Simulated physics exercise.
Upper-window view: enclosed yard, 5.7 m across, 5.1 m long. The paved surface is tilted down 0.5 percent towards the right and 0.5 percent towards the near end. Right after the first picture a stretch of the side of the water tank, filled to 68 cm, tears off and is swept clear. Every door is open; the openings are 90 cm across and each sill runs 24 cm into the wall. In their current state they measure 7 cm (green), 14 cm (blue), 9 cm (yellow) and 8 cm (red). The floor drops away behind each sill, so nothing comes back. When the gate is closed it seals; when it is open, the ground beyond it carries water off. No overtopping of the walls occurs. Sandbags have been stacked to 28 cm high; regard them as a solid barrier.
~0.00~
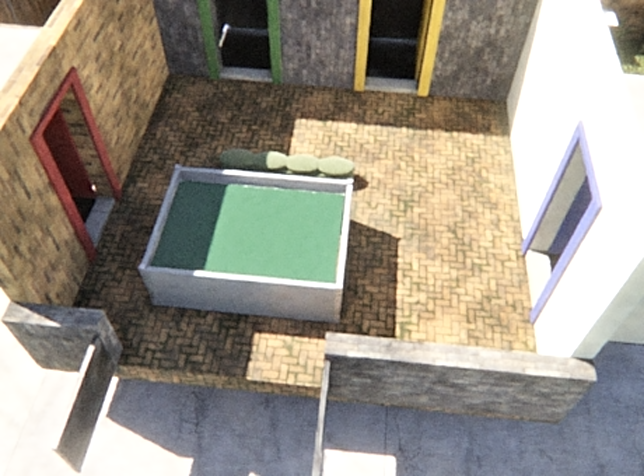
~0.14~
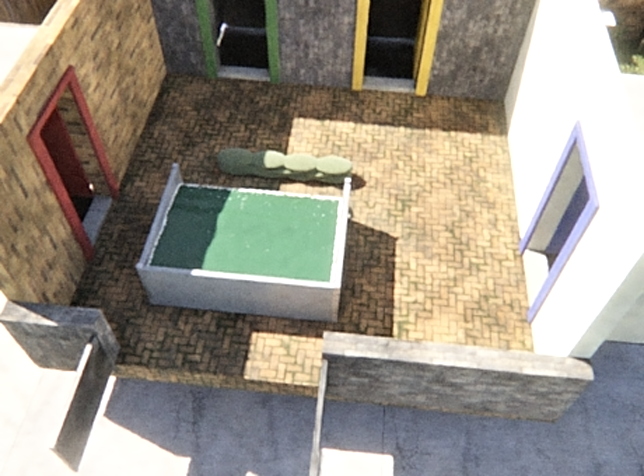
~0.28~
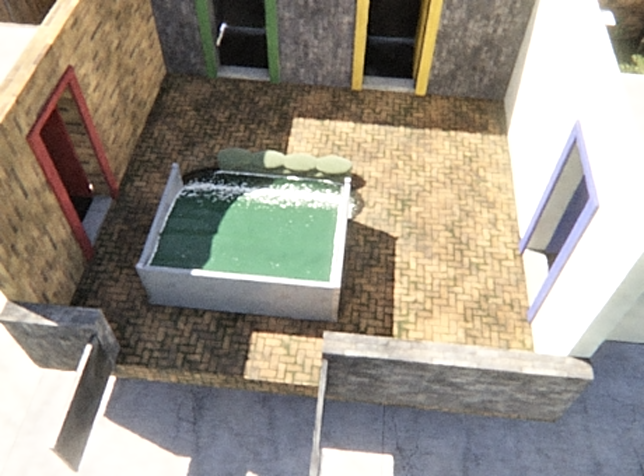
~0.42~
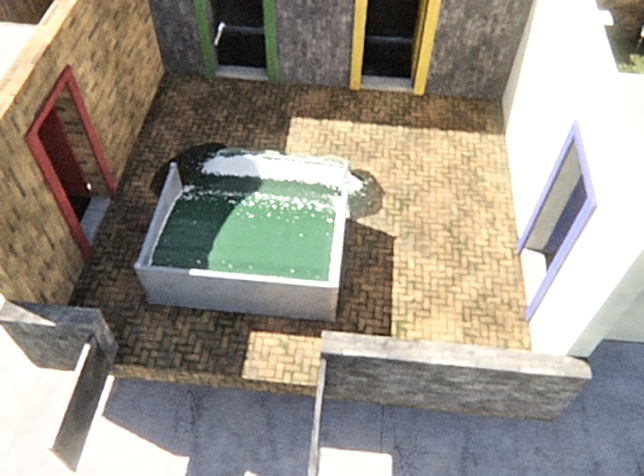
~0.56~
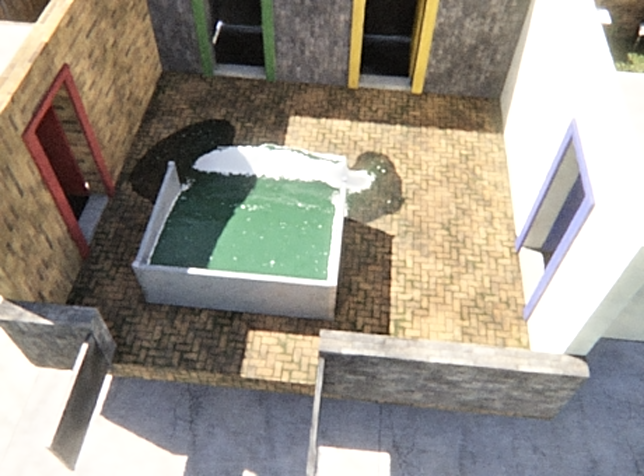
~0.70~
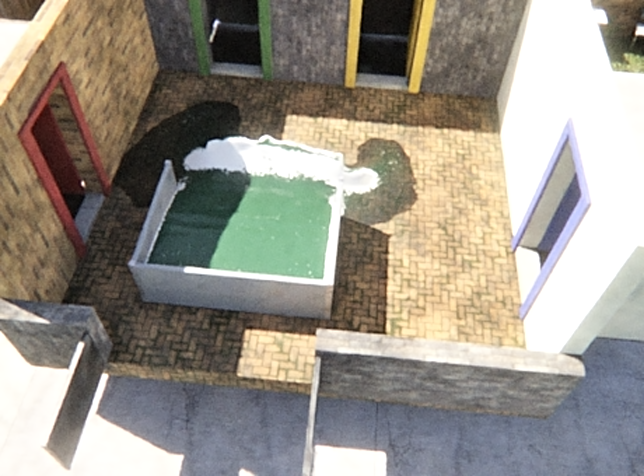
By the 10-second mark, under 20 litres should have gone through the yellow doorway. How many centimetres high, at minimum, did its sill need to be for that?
It needed to be about 8.5 cm high.
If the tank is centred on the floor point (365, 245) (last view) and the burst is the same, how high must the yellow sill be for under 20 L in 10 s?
At least roughly 32 cm high.
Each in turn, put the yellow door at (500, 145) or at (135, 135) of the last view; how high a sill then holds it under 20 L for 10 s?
Around 11.5 and 18 cm respectively.
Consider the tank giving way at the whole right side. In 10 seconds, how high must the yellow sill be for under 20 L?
Some 9.5 centimetres.
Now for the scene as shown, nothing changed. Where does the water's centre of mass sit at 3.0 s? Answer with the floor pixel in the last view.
Approximately (283, 183).
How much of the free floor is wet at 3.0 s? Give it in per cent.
Around 65 per cent of the floor.
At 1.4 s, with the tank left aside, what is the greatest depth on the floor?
Around 44 centimetres.
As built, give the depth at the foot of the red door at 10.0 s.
About 2.5 cm.
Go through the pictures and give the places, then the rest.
The first frame shows the water tank at (253, 227) is whole and still, 68 cm deep; the yellow door at (397, 40) is dry.
In the second frame, the front is at a hidden place, 0.3 m from the gap on the far side; 0.4 m2 of floor is wet, 68 cm left at the back.
In the third frame, water pours out on the far side and has run 0.7 m, to a hidden place; about 12 cm deep outside, 67 cm at the back.
In the fourth frame, water pours out on the far side and has run 1.2 m, to (211, 146); about 14 cm deep outside, 58 cm at the back.
In the fifth frame, water pours out on the far side and has run 1.7 m, to (211, 123); about 11 cm deep outside, 58 cm at the back.
In the sixth frame, the gap is on the far side, the front 2.1 m out at (210, 104); the back of the water tank holds 54 cm; the yellow door at (388, 36), 3.3 m from the gap, is still 1.4 m from the nearest water.
After 1.4 s water covers 55 % of the floor, deepest (44 cm) near (265, 185); it has not reached the yellow door.
After 3.0 s water covers 65 % of the floor, deepest (22 cm) near (493, 121); 7 cm at the yellow door, 3 litres in over its 9 cm sill.
After 10.0 s water covers 95 % of the floor, deepest (13 cm) near (509, 258); 7 cm at the yellow door, 16 litres in over its 9 cm sill.
At the yellow door as built, the water arrived by 1.7 s and peaked near 13 cm at 2.0 s.
Run again over the same 10 s with other heights there, 32 litres in over 7.5 cm, 10 litres over 10 cm. The limit of 20 litres is kept from about 8.5 cm up.
